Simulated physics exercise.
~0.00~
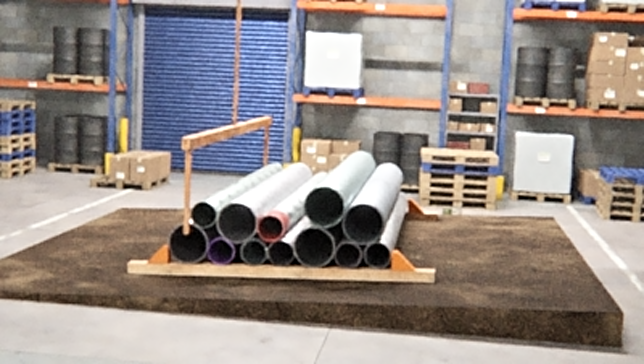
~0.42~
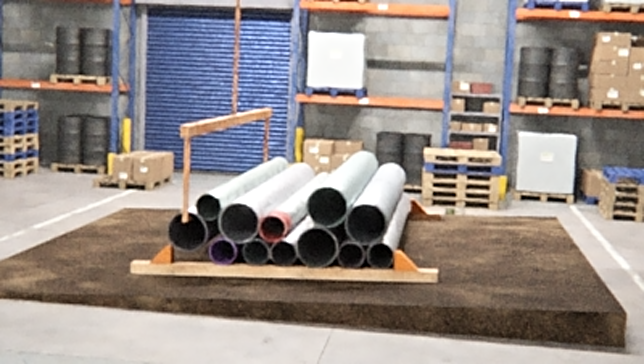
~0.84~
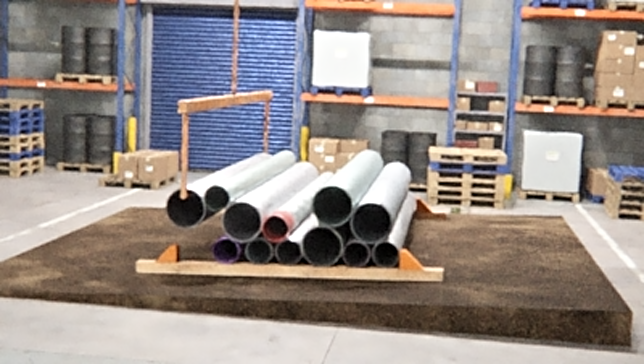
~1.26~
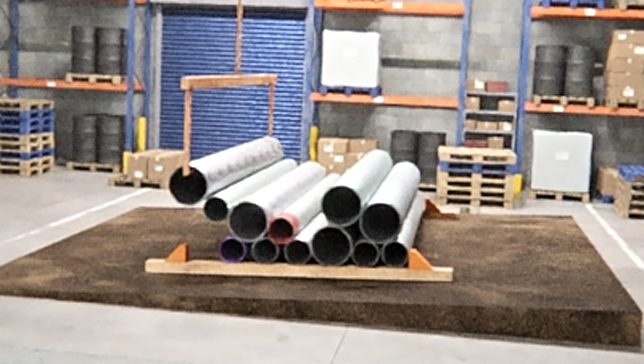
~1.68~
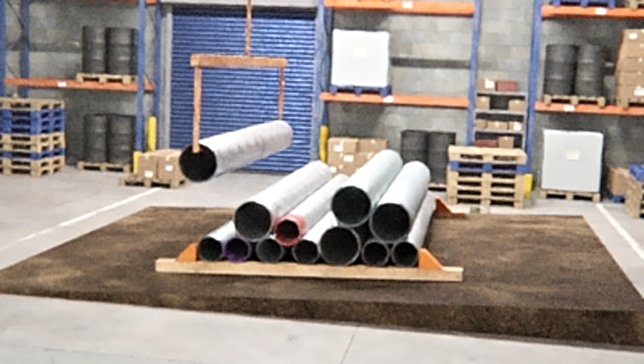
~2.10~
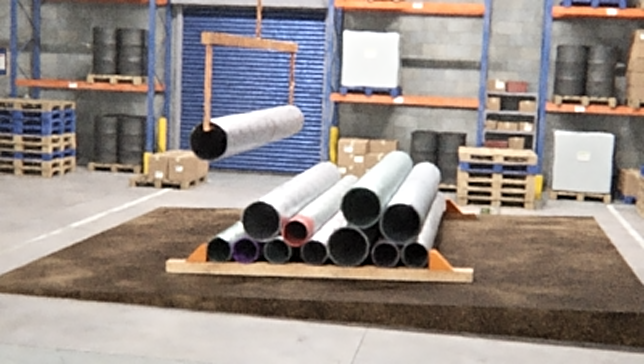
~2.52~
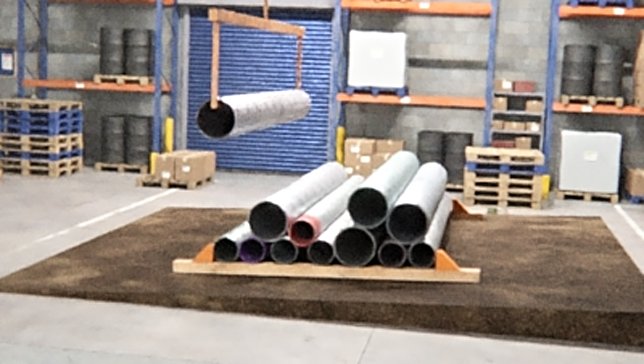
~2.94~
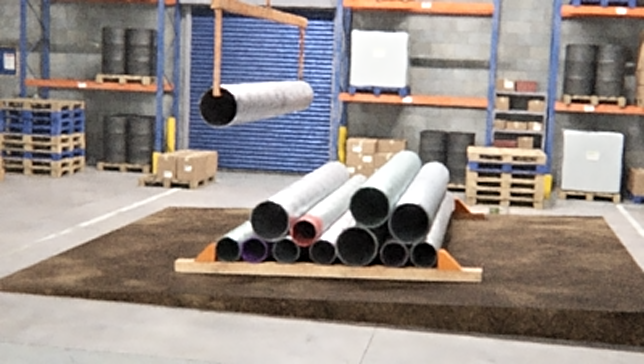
In a warehouse, a hoist lifts one pipe from the stack and others shift slightly.
